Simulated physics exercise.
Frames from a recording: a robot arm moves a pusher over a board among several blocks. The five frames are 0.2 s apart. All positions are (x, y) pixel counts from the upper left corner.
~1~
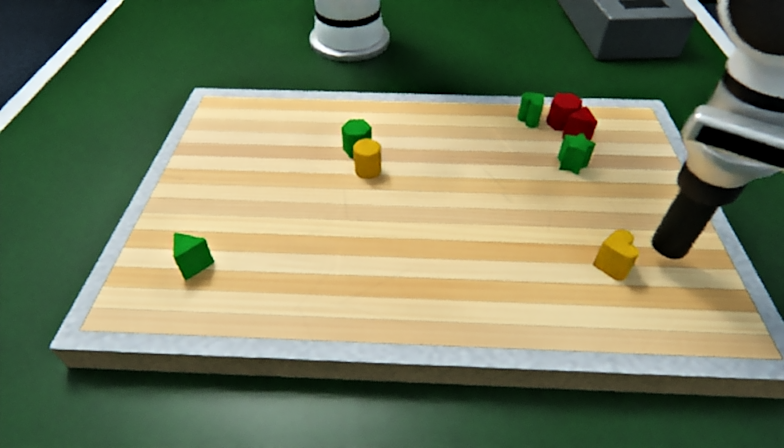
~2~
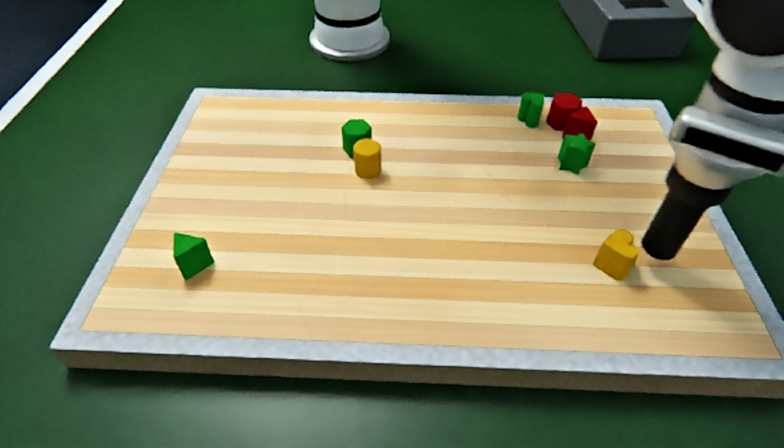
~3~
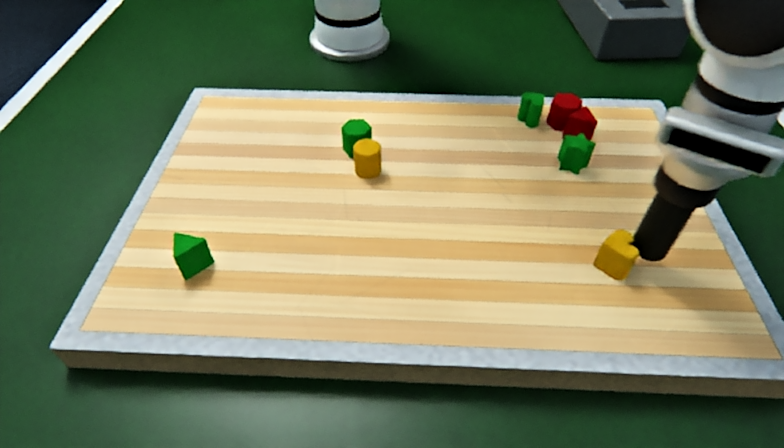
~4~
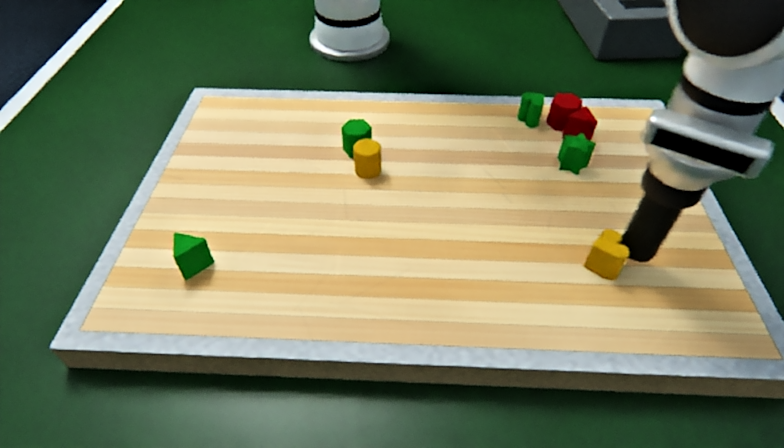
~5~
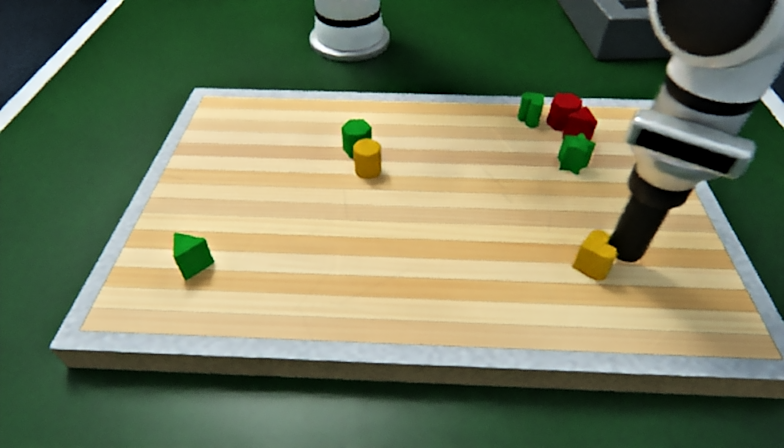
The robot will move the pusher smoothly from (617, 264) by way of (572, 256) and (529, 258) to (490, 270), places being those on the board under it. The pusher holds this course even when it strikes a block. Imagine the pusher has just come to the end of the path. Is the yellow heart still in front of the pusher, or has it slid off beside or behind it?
By then it is in front of the pusher.
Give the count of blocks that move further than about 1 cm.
Going by the path, one of them shifts by more than about 1 cm.
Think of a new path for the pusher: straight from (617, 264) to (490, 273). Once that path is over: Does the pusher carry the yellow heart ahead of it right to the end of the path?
Short answer: Yes.
On the path given first. One third of the way, pusher at (578, 241); yellow heart at (555, 240), turned 15° anticlockwise.
Two thirds of the way, pusher at (533, 243); yellow heart at (511, 245), turned 20° anticlockwise.
At the end, pusher at (493, 255); yellow heart at (470, 257), turned 25° anticlockwise.
